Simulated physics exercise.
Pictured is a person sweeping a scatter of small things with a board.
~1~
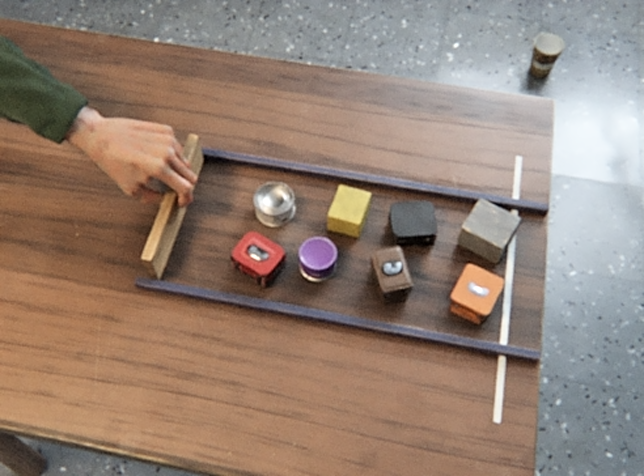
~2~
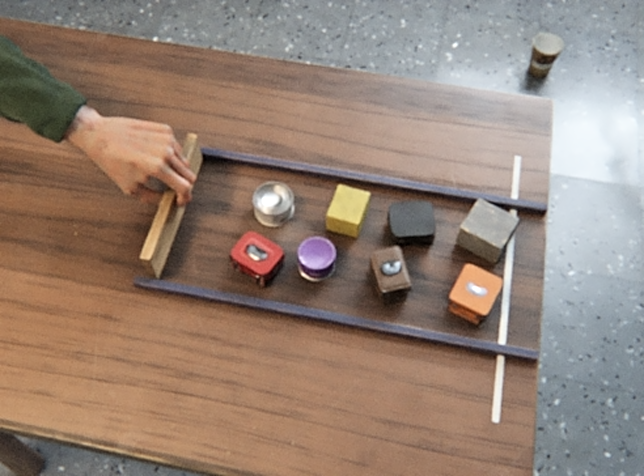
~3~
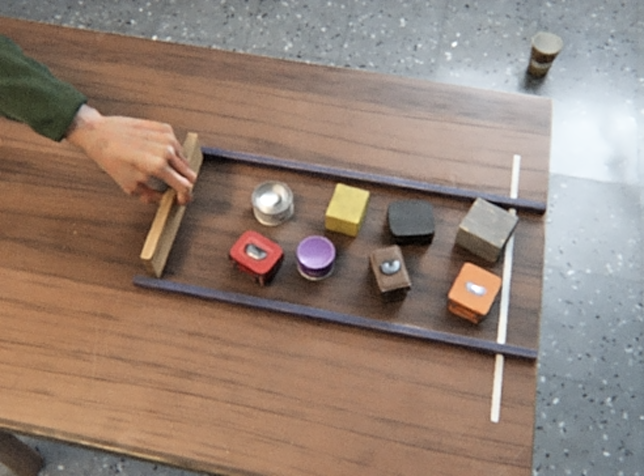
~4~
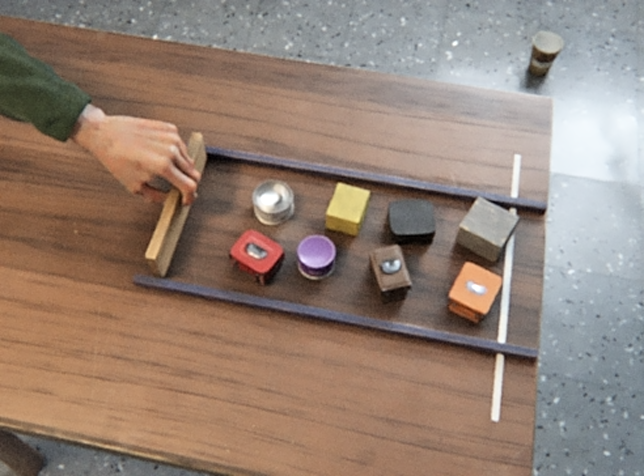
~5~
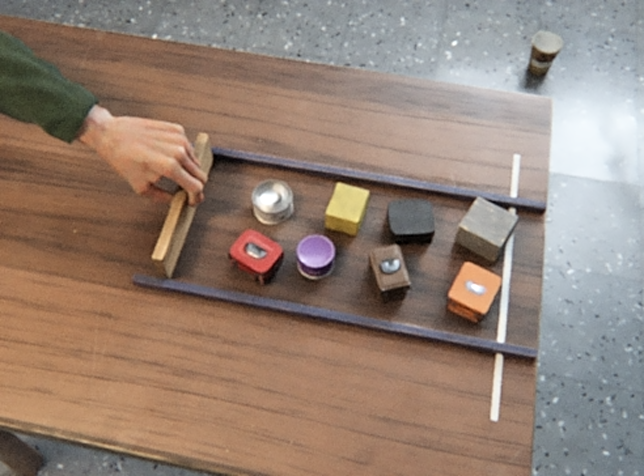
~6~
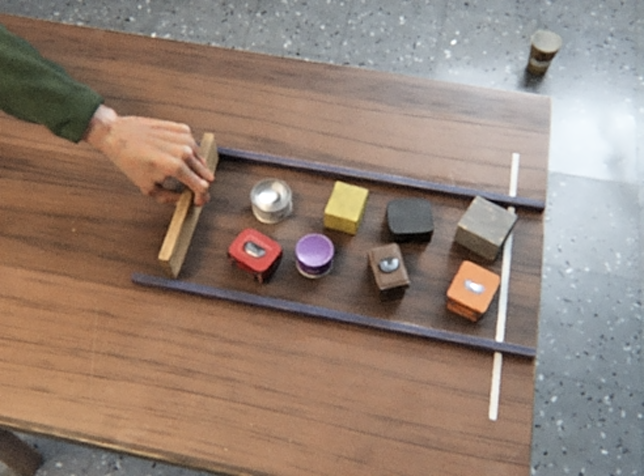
A hand holds a wooden board and slides it slightly right toward several small objects.
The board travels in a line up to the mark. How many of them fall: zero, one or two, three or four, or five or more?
Five or more.
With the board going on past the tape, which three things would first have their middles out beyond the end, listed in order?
They go in this order: The grey block, the orange case and the black case.
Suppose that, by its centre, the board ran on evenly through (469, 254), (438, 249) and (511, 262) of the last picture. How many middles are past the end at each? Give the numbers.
Past-the-end tally - position 1: 3, position 2: 2, position 3: 6.
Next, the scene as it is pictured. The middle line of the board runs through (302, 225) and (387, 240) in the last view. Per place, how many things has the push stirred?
At that stage 5; at the next, 8.
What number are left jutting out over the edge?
You'd get 2.
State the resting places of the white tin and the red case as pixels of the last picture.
In the last picture the white tin sits around (530, 248) and the red case around (528, 297).
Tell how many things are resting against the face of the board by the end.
The answer is 2.
A little later, none off yet; grey block at rest near (485, 229); orange case at rest near (472, 292); black case at rest near (409, 222).
Next, none off yet; grey block shifted about its own width near (514, 232); orange case shifted a little near (493, 300); black case shifted about its own width near (468, 233).
Later still, two off so far; grey block dropping near (514, 398); orange case dropping near (547, 382); black case shifted well along near (547, 241).
When it is over, the number that fall off is five or more; down, purple pot, yellow block, brown case, black case, orange case and grey block.
